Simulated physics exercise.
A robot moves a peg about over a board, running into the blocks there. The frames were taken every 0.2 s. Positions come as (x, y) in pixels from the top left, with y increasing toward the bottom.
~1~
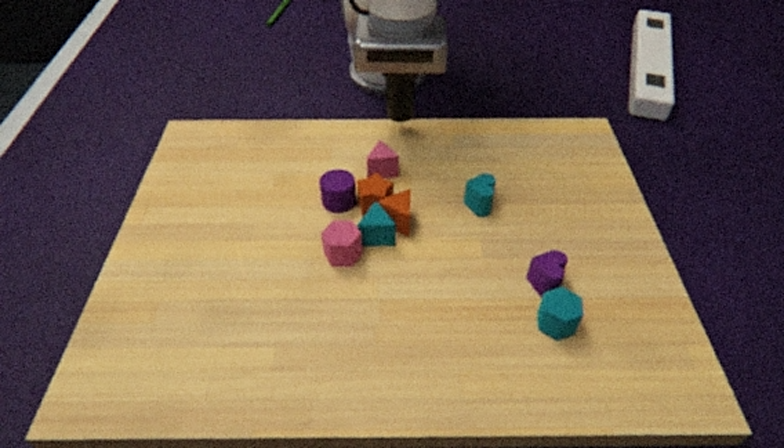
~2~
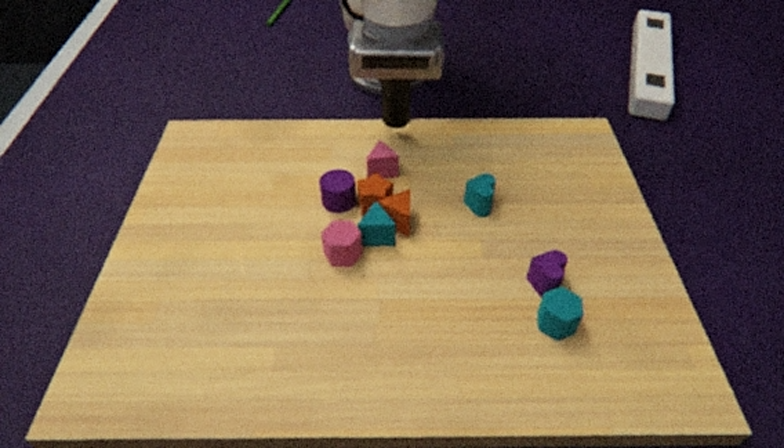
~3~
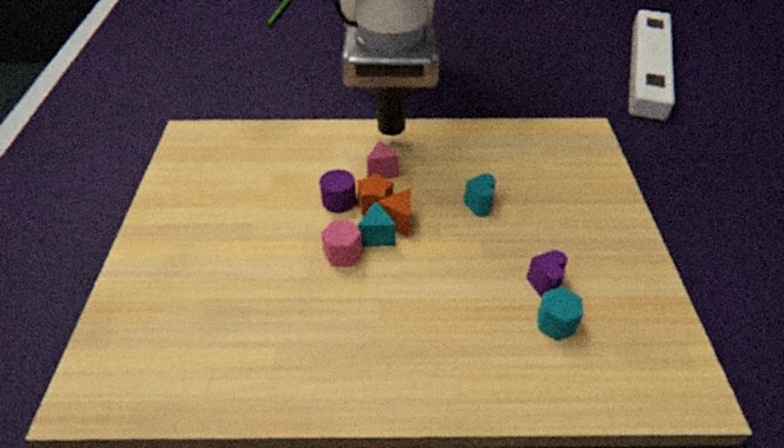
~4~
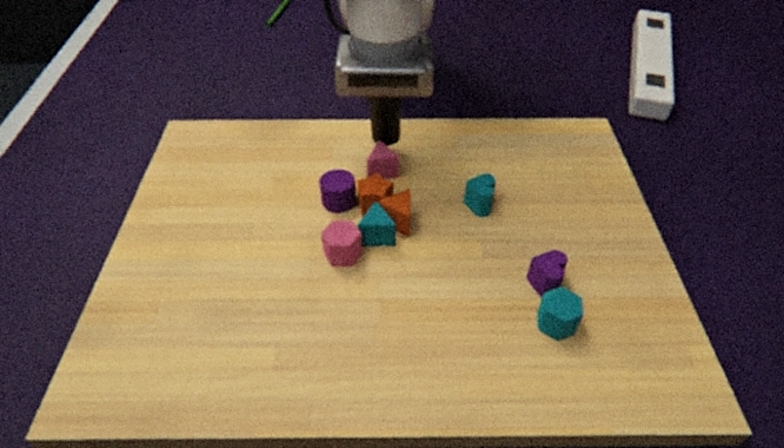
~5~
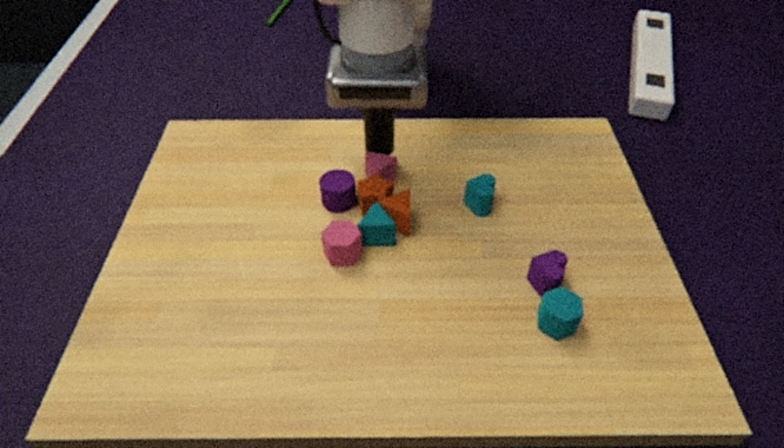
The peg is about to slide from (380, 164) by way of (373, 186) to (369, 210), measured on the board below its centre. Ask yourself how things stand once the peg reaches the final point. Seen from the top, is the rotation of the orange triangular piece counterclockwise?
Answer: Yes.
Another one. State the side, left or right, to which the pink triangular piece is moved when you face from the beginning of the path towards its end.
The right.
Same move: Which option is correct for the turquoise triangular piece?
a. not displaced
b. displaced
(b)
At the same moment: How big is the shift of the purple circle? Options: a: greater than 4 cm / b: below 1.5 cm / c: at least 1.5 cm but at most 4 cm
I'll go with b - below 1.5 cm.
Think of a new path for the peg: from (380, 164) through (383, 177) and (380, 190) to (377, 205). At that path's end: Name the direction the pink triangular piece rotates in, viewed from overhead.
Answer: With the clock.
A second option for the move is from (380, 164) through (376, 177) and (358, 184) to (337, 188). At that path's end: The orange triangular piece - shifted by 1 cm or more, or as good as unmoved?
It leaves its spot.
What follows on the original path. Halfway along, peg (372, 171); purple circle (334, 181); orange star (365, 203), turned 60° anticlockwise; turquoise triangular piece (379, 225); pink triangular piece (362, 184), turned 30° clockwise; orange triangular piece (403, 206), turned 20° anticlockwise.
At the end, peg (368, 194); purple circle (329, 183); orange star (365, 225), turned 75° anticlockwise; turquoise triangular piece (388, 240), turned 15° anticlockwise; pink triangular piece (353, 205), turned 15° clockwise; orange triangular piece (403, 207), turned 35° anticlockwise.
